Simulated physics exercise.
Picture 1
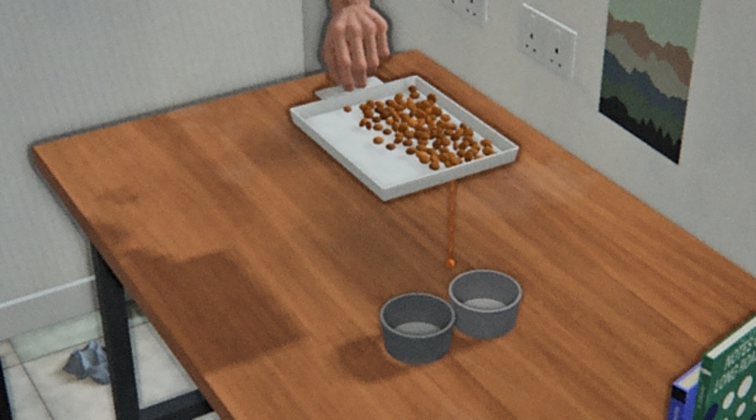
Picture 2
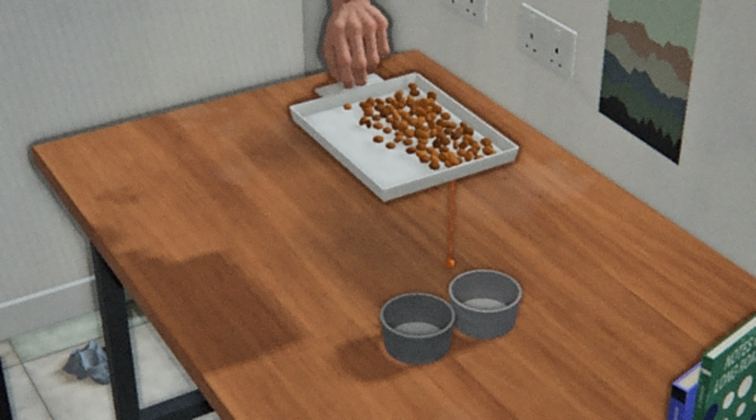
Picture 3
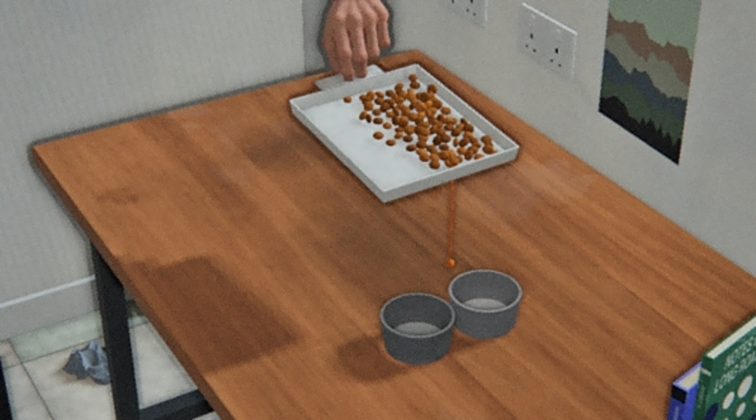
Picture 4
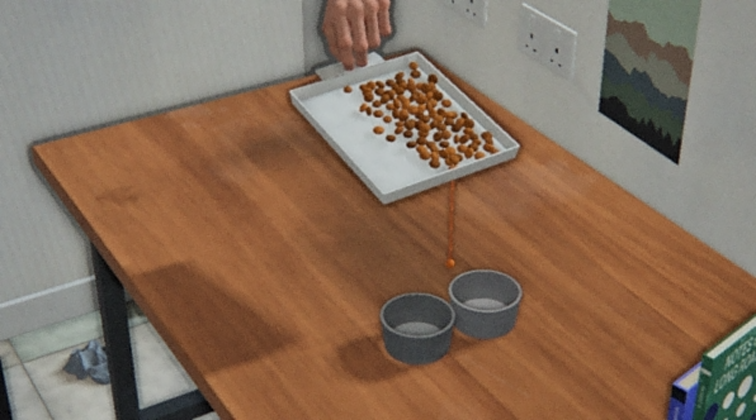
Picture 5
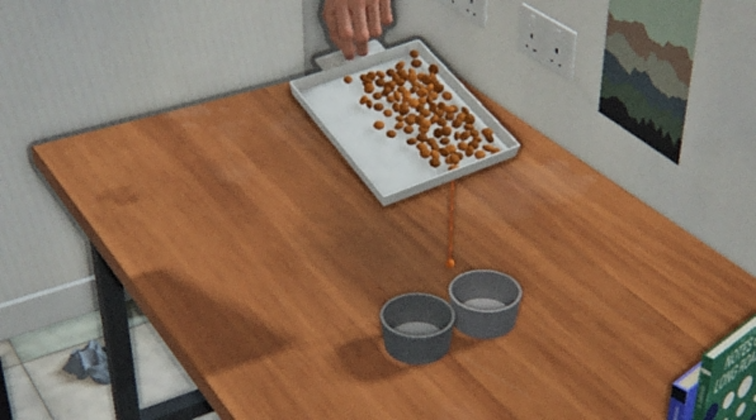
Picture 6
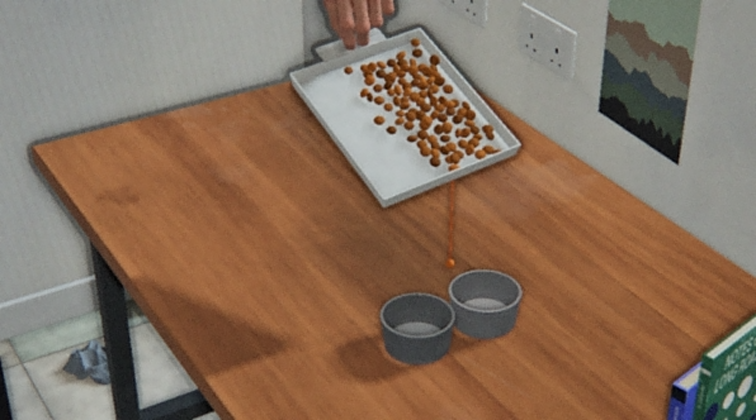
A hand held a white tray of small brown bits above two empty grey dishes on a wooden table, slowly raising the back edge so the tray tilted more steeply, its front left corner dipping slightly.
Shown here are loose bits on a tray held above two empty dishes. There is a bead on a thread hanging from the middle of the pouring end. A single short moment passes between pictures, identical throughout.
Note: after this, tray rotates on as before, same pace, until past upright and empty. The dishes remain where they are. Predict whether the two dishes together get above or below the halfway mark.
Above.
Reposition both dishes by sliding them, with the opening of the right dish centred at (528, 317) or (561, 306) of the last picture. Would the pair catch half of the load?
Placing 1: A minority of it. Placing 2: A minority of it.
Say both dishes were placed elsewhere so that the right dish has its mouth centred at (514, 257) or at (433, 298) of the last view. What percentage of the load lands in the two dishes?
First position: Some 10 %; second position: Some 70 %.
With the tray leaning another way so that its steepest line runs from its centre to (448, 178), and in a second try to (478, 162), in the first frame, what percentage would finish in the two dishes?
In order, 70 in a hundred and 10 in a hundred.
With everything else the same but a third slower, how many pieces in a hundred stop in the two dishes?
Close to 70 in a hundred.
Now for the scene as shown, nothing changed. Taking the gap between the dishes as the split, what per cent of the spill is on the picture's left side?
Close to 80 per cent.
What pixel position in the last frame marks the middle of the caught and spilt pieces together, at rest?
I'd say the middle ends up at about (418, 333).
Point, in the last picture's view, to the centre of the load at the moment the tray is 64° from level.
Roughly at (426, 169).
Soon, tray tipped steeply; nearly all on the tray; a small part in the air.
A while on, tray tipped past a quarter turn; about a quarter on the tray; about half in the left dish; a small part in the right dish; a small part outside both; about a quarter in the air.
Towards the end, tray tipped past a quarter turn; about two thirds in the left dish; a small part in the right dish; about a quarter outside both.
Finally, tray tipped past a quarter turn; about two thirds in the left dish; a small part in the right dish; about a quarter outside both.
